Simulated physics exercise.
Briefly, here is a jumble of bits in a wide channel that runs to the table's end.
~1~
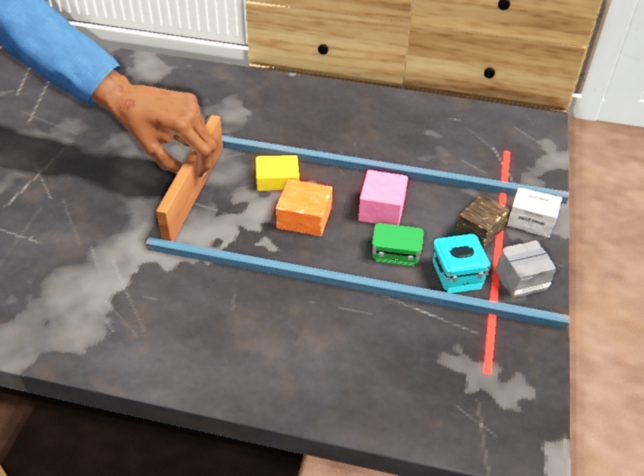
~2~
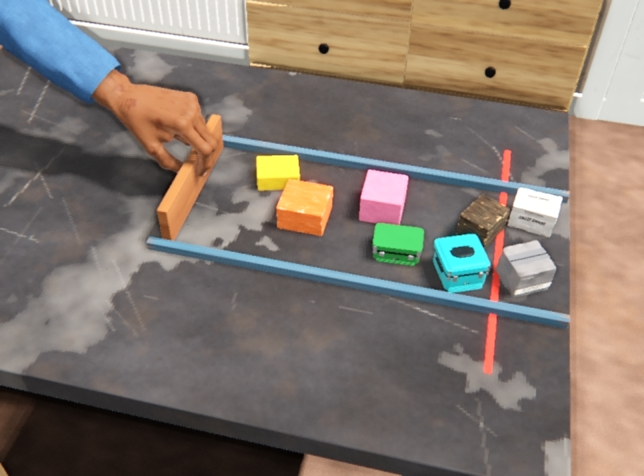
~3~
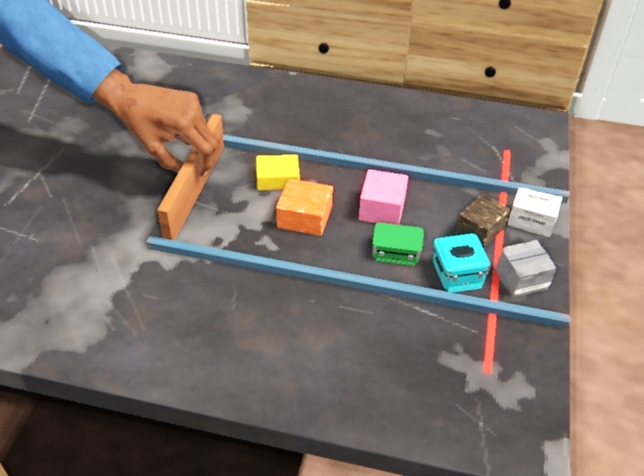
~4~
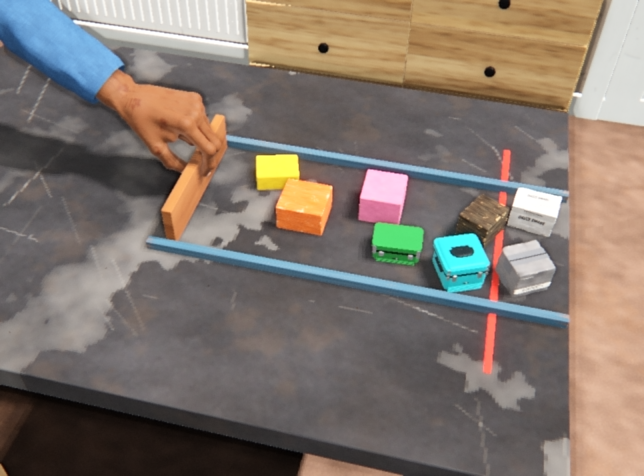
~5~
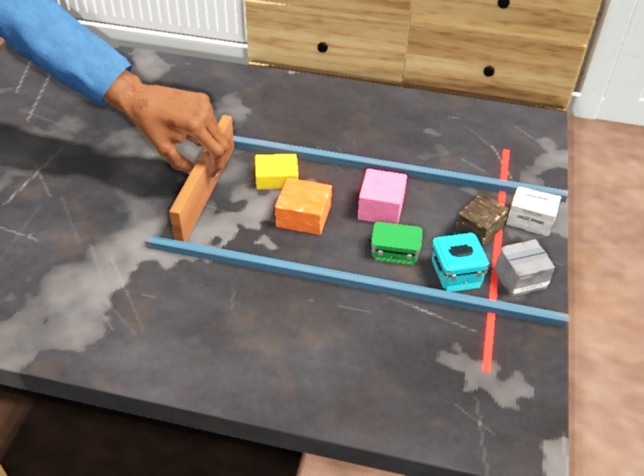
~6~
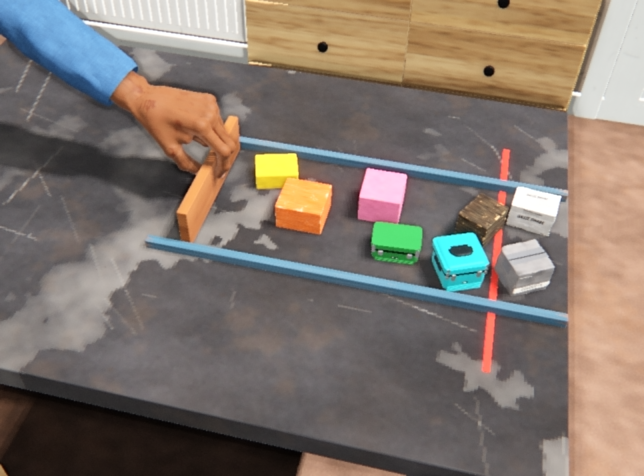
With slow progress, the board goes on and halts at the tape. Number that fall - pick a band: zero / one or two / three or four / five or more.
Band: Three or four.
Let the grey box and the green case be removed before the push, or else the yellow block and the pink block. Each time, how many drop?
That gives 2 for the first pair taken away and 2 for the second.
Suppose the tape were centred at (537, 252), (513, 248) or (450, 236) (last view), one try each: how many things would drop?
The three tries give 6, 6 and 1.
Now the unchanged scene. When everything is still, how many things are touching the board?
It ends up touching 2.
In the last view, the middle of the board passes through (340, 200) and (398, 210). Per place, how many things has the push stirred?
Tally: First 4; then 7.
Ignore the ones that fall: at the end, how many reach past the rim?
That comes to 2 of them.
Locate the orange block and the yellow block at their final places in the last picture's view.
Answer: First (524, 244), after that (523, 217).
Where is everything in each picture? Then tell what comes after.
In the first frame, white box (534, 212); grey box (525, 269); black block (482, 222); board (193, 177); tape (499, 246).
In the second frame, grey box (525, 269); orange block (305, 207).
In the third frame, black block (483, 222); green case (397, 245).
In the fourth frame, white box (534, 211); turquoise case (459, 263).
In the fifth frame, grey box (523, 268); yellow block (277, 171).
In the sixth frame, white box (533, 211); grey box (523, 268); black block (481, 221); board (211, 178); tape (498, 245).
A little later, none off yet; white box at rest near (533, 211); grey box at rest near (523, 268); black block at rest near (481, 221).
Next, none off yet; white box at rest near (533, 211); grey box shifted a little near (538, 272); black block moving near (489, 223).
Later still, one off so far; white box shifted about its own width near (566, 212); grey box dropping near (578, 418); black block shifted well along near (564, 239).
When it is over, the number that fall off is three or four; down, turquoise case, black block, grey box and white box.
